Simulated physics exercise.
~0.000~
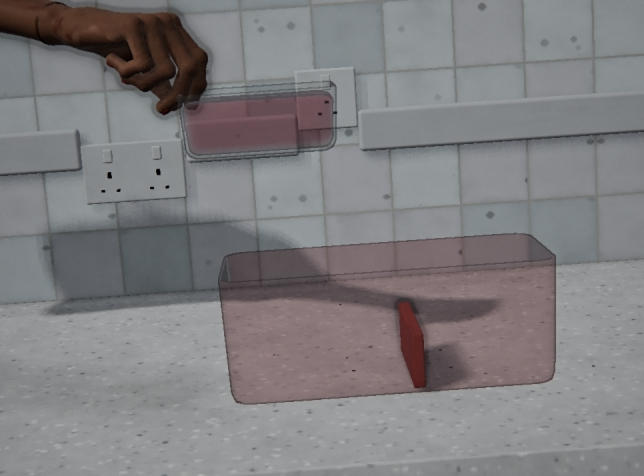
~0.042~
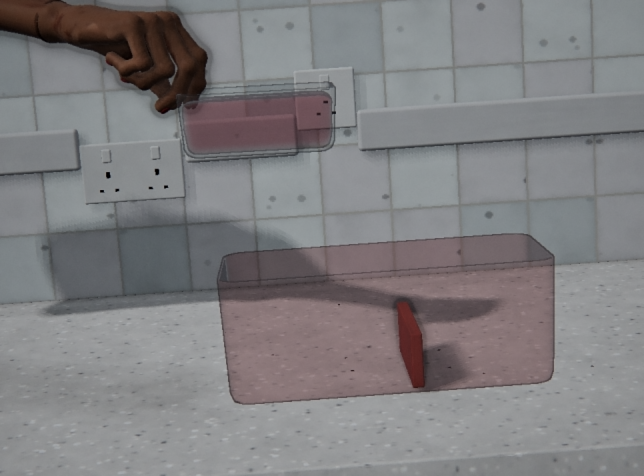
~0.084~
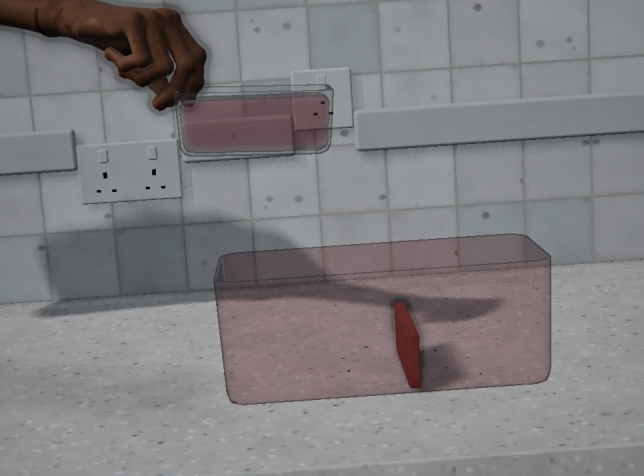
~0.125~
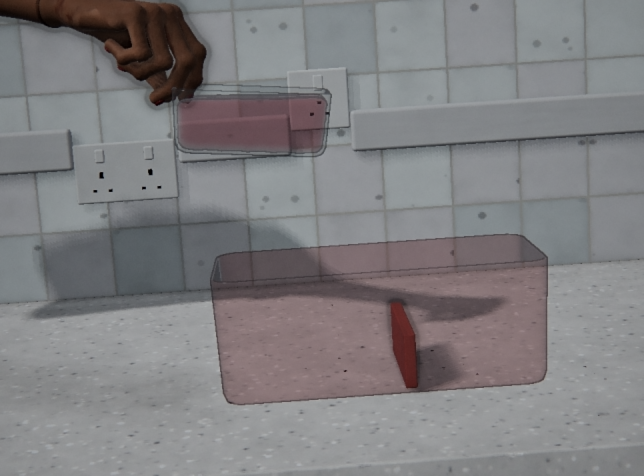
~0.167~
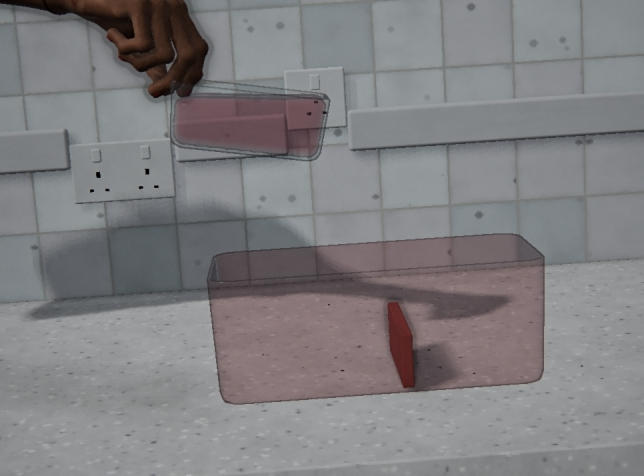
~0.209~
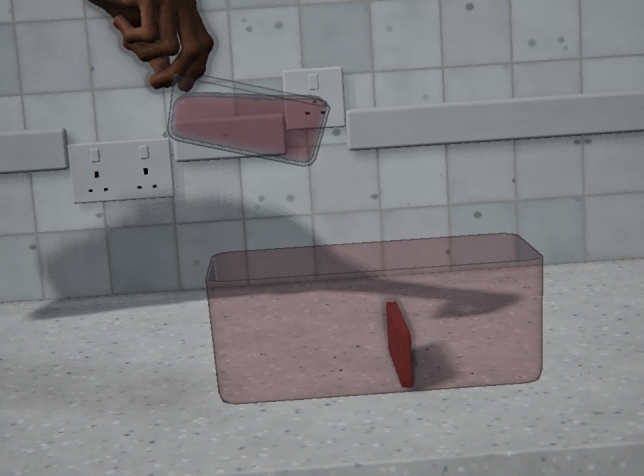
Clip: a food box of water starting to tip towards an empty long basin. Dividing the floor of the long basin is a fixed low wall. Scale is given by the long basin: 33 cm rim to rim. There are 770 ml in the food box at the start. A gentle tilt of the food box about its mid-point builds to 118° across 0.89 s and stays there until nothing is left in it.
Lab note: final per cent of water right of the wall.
Approx. 50 %.
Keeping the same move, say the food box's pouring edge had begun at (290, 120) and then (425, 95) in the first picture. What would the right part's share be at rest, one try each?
The first try gives 0 percent and the second 80 percent.
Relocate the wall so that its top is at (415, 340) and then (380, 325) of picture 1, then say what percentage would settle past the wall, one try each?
One try each: Around 50 percent and then around 70 percent.
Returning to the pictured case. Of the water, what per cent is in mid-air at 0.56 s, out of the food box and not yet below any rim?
It comes to roughly 54 per cent.
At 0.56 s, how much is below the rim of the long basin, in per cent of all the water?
About 28%.
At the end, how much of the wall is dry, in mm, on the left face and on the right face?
It's around 44 mm on the left side and around 36 mm on the right side.
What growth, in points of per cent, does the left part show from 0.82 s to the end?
I'd put it at some 4 percent.
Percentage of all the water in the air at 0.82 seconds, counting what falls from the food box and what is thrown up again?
Estimate: About 4 in a hundred.
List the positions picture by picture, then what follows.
Tilt 0°; pouring edge (333, 86); surface from (185, 104) to (331, 94); the long basin's rim runs from (222, 270) to (542, 247); the wall's top is at (410, 319), in the first picture.
Tilt 1°; pouring edge (332, 87); surface from (185, 103) to (330, 94), in the second picture.
Tilt 3°; pouring edge (330, 90); surface from (182, 102) to (328, 96), in the third picture.
Tilt 6°; pouring edge (328, 94); surface from (179, 101) to (326, 97), in the fourth picture.
Tilt 10°; pouring edge (327, 99); surface from (178, 99) to (324, 97), in the fifth picture.
Tilt 15°; pouring edge (327, 106); surface from (177, 98) to (326, 102); 1 per cent is over the edge, in the sixth picture.
After 0.56 s the tilt is 83° and 18 per cent is still to pour, 3 is left of the wall and 25 right of it.
After 0.82 s the tilt is 116° and 1 per cent is still to pour, 37 is left of the wall and 51 right of it.
After 1.10 s the tilt is 118° and 0 per cent is still to pour, 41 is left of the wall and 50 right of it.
After 1.39 s the tilt is 118° and 0 per cent is still to pour, 41 is left of the wall and 50 right of it.
In the end 41 per cent lies left of the wall, 50 right of it and 8 outside.
